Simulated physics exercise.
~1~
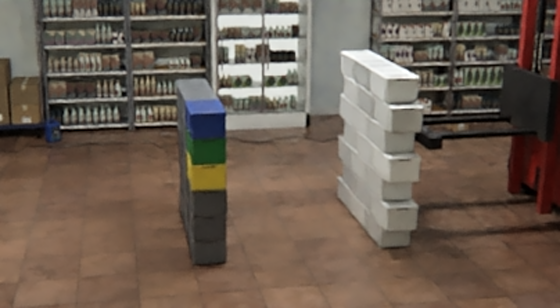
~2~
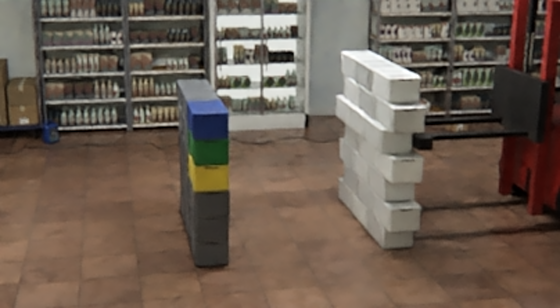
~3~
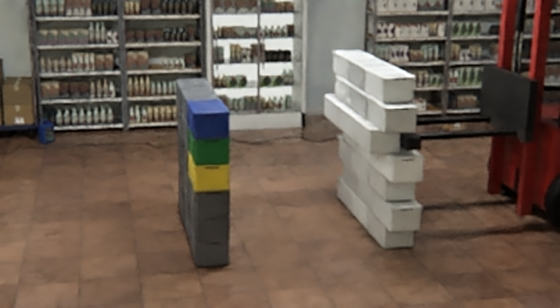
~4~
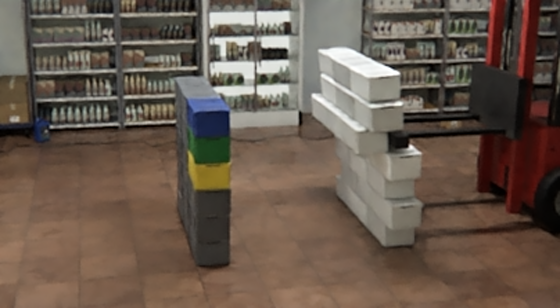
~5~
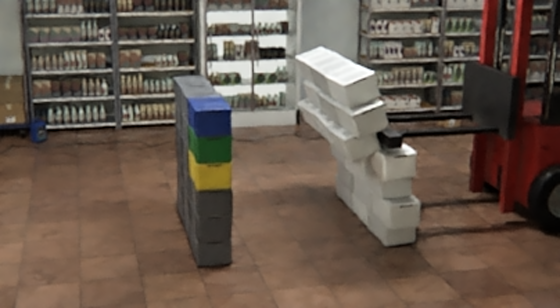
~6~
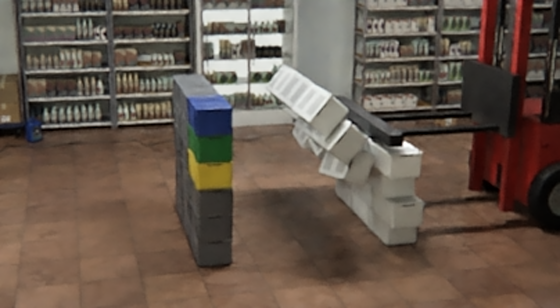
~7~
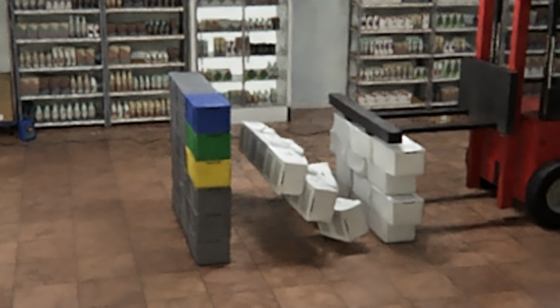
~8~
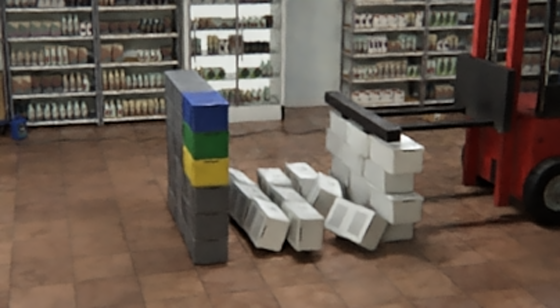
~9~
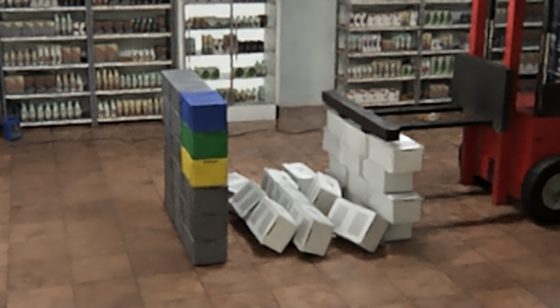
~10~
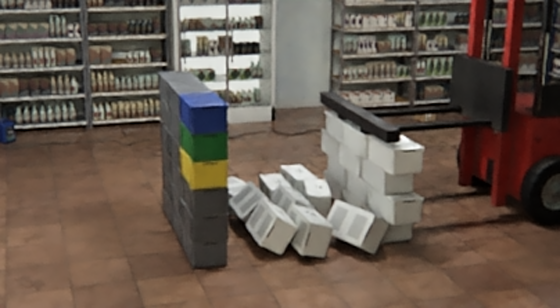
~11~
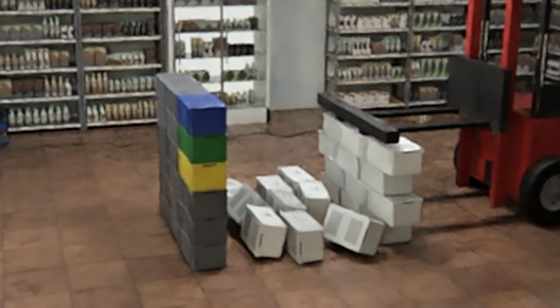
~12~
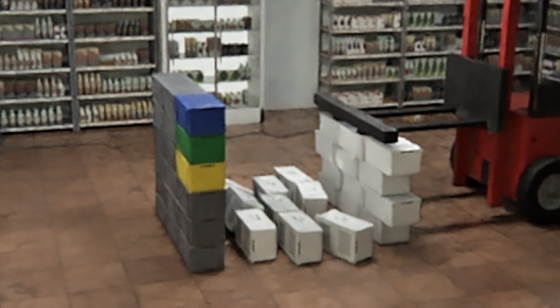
A red lift truck's beam topples white blocks leftward, while the mostly gray stack stays standing.
